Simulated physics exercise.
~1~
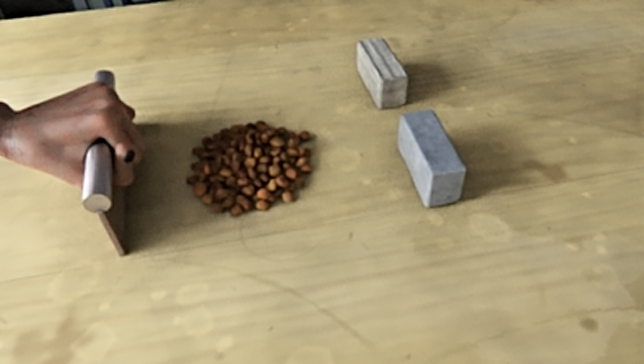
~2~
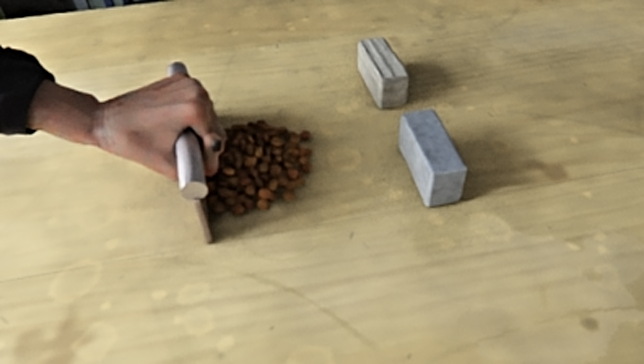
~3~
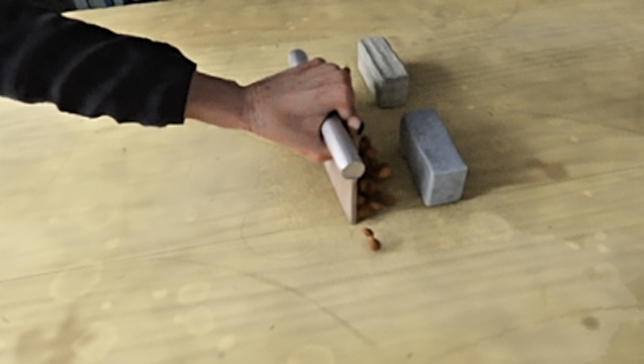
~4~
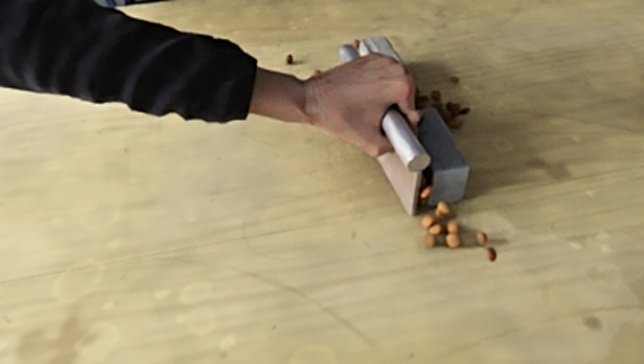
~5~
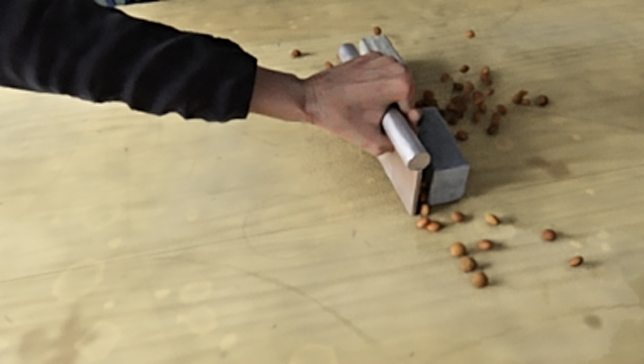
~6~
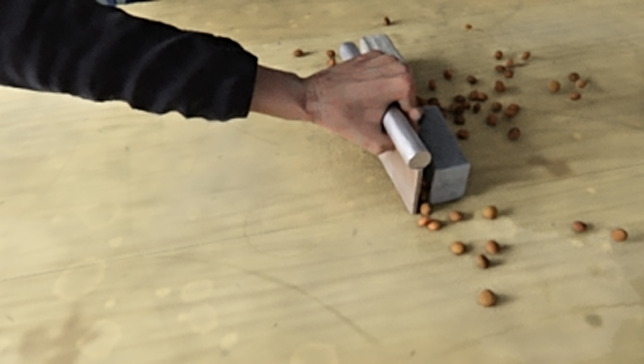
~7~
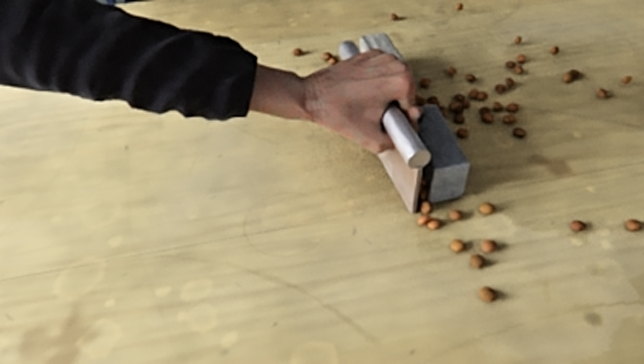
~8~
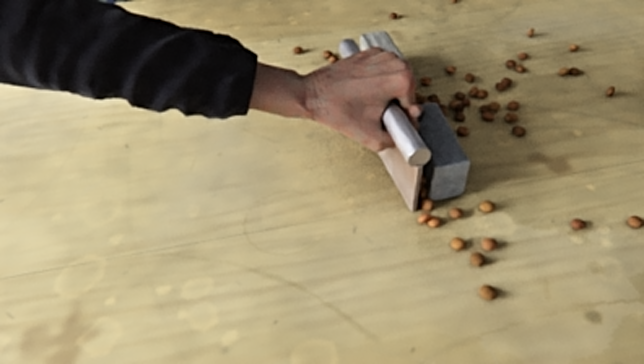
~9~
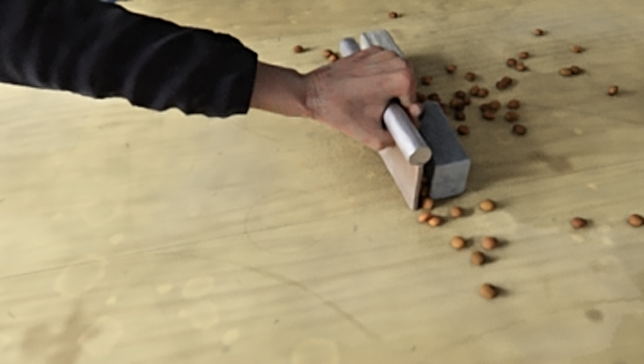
We see a hand push a heap of small brown pieces rightward across a wooden surface with a flat scraper until it stops against two grey blocks. Many pieces stay held up at the blocks, while others spill through the gap and scatter beyond, a few passing around the sides.
